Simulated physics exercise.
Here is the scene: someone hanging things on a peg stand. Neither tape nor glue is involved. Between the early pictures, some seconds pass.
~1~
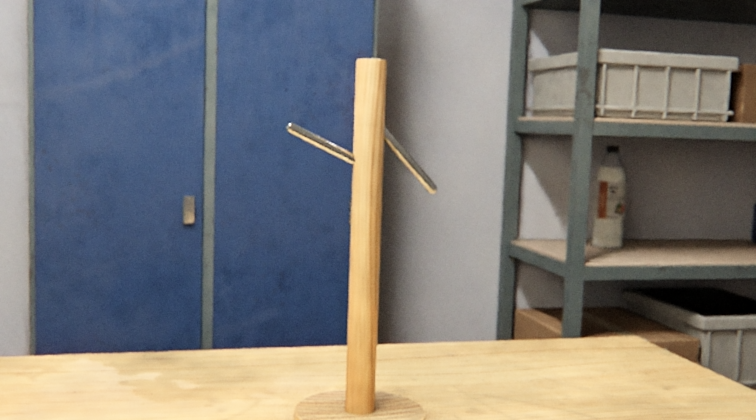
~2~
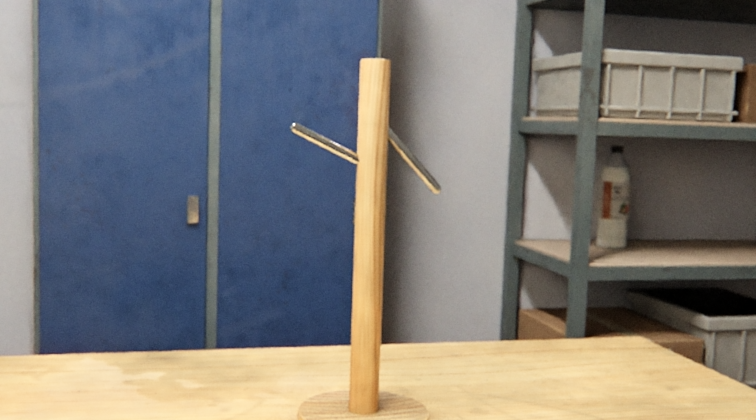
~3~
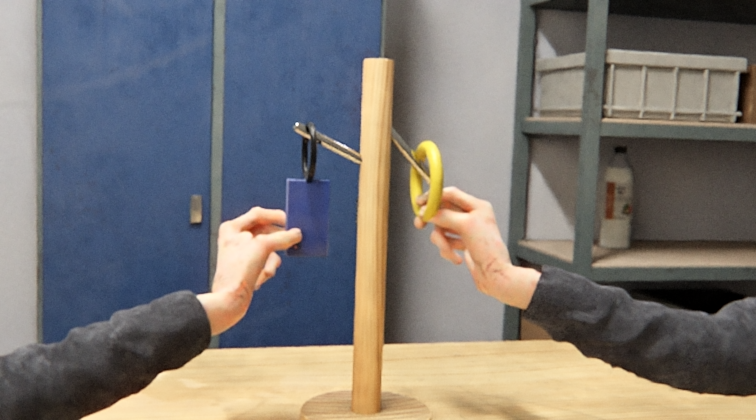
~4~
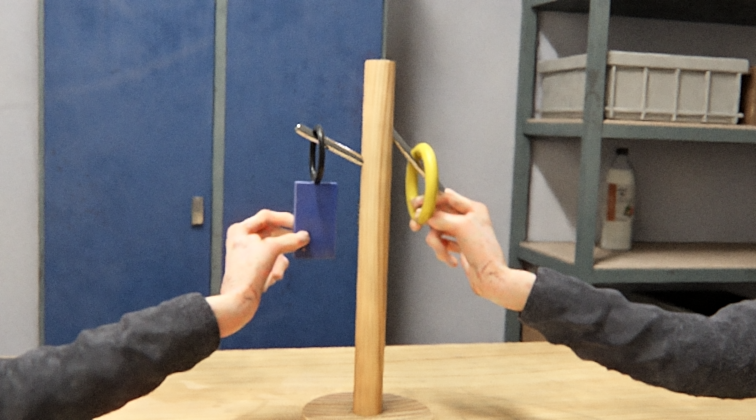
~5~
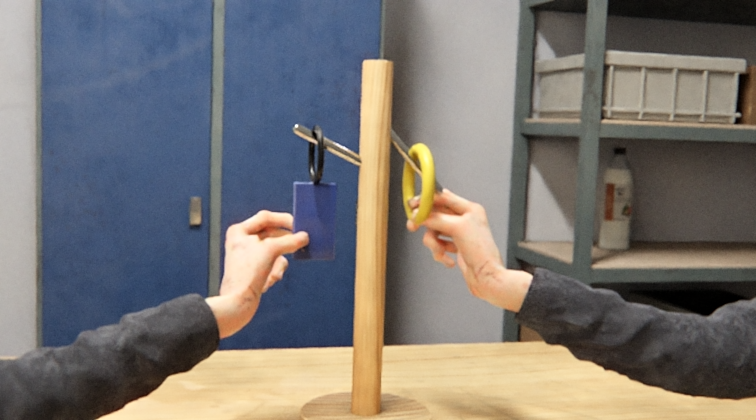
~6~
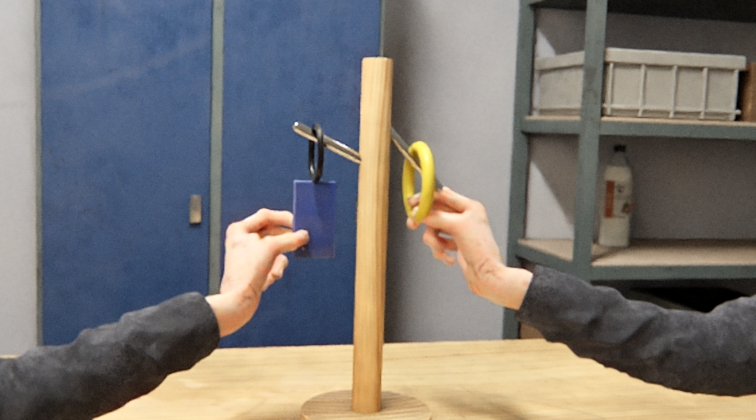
Workshop table with a bare wooden peg stand, then two hands holding a blue tag and yellow ring on its pegs.
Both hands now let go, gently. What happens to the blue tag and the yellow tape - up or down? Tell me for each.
Outcome: The blue tag up, the yellow tape down.
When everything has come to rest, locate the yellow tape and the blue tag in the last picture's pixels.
Roughly (474, 410) for the first and roughly (336, 207) for the other.
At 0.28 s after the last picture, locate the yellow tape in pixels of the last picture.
Around (465, 335).
Then, 0.16 s on from there, blue tag turned 22° from its first pose near (332, 206); yellow tape turned 40° from its first pose near (434, 217).
Then, 0.28 s on from there, blue tag turned 16° from its first pose near (336, 207); yellow tape on its way down near (465, 335).
Then, 0.40 s on from there, blue tag turned 16° from its first pose near (336, 207); yellow tape at the bottom near (477, 395).
In the end, the blue tag stays on its peg, near (336, 207); the yellow tape falls off, near (474, 410).
